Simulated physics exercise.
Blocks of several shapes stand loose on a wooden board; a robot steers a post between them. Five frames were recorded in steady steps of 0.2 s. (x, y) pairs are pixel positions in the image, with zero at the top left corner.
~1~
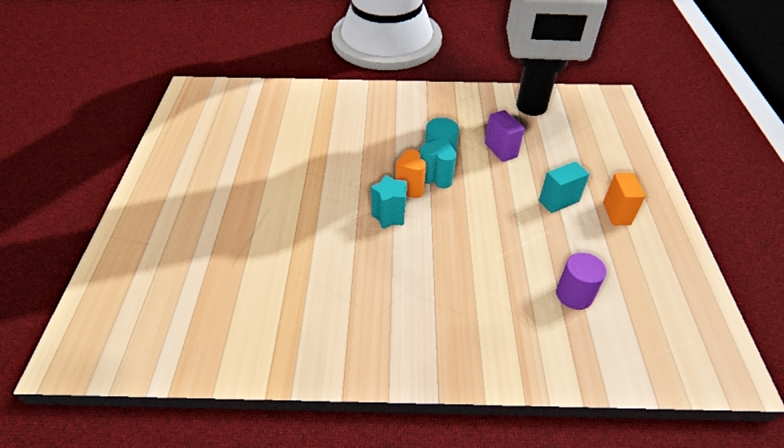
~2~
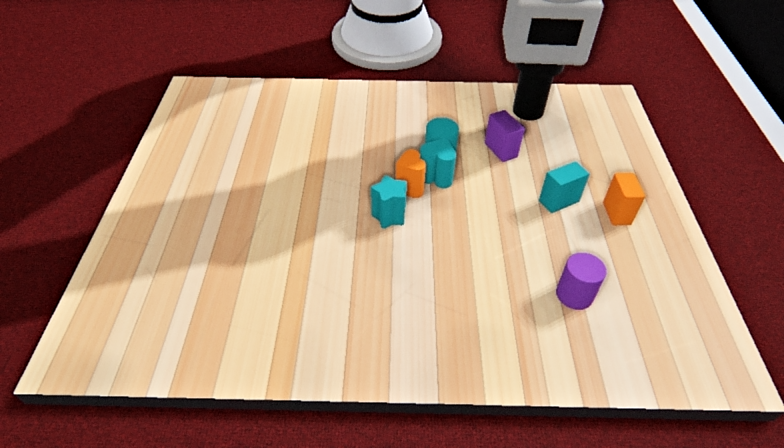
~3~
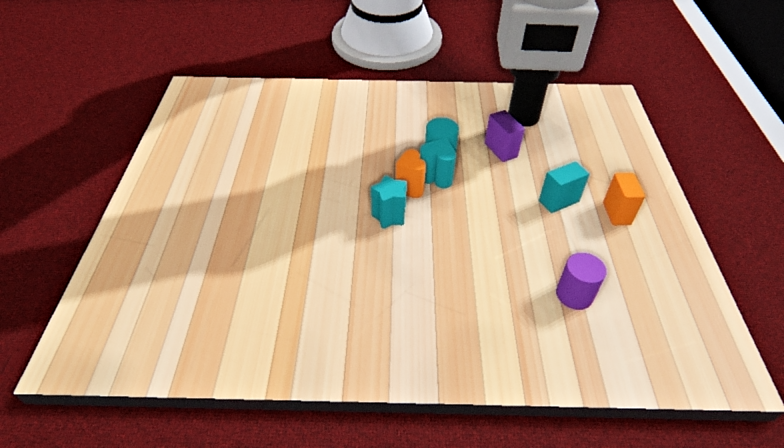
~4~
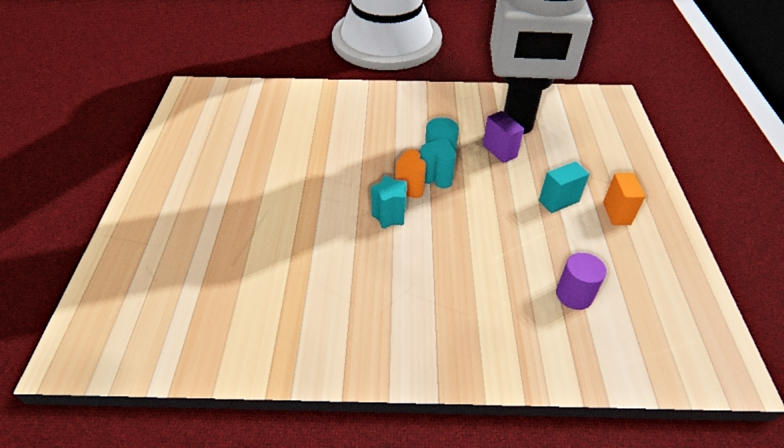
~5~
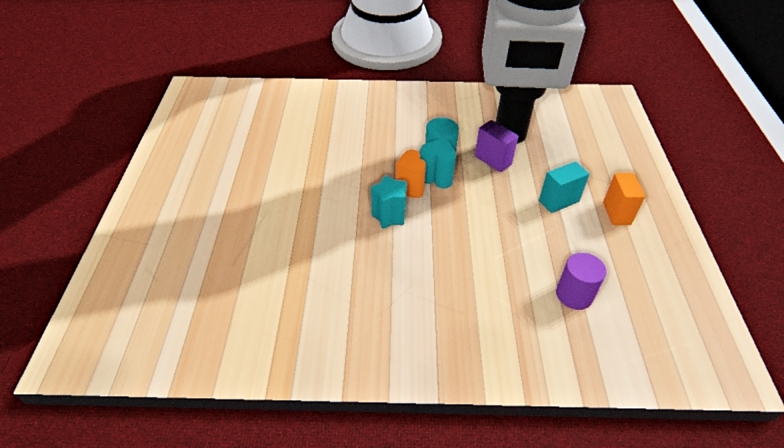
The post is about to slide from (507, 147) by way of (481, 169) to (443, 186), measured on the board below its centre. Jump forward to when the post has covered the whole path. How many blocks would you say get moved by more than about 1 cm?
Looking at the path, I think three or more of the blocks end up more than 1 cm away.
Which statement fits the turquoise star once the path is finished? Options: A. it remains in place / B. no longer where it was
The answer is A.
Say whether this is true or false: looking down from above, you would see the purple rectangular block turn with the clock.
Verdict: False.
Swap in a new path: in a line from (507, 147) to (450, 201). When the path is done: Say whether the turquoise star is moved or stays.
By then it is still where it was.
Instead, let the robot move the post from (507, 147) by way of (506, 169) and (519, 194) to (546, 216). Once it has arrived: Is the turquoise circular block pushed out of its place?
No.
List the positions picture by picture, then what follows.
In the first picture, lower end of the post (532, 107), tops of blocks, turquoise star (390, 188), orange heart block (412, 160), turquoise heart block (440, 149), turquoise circular block (443, 126), purple rectangular block (507, 121).
In the second picture, post (528, 112), blocks as before.
In the third picture, post (523, 118), blocks as before.
In the fourth picture, post (517, 125), purple rectangular block (506, 122).
In the fifth picture, post (510, 134), turquoise star (390, 188), orange heart block (412, 160), turquoise heart block (440, 149), turquoise circular block (443, 126), purple rectangular block (499, 131).
The first path, step by step. One third of the way, post (492, 150); purple rectangular block (482, 149), turned 15° anticlockwise.
Two thirds of the way, post (470, 163); turquoise heart block (434, 151), turned 35° clockwise; purple rectangular block (464, 164), turned 30° anticlockwise.
At the end, post (444, 174); turquoise star not moved; orange heart block (396, 165), turned 15° anticlockwise; turquoise heart block (414, 154), turned 30° clockwise; turquoise circular block not moved; purple rectangular block (448, 178), turned 60° anticlockwise.
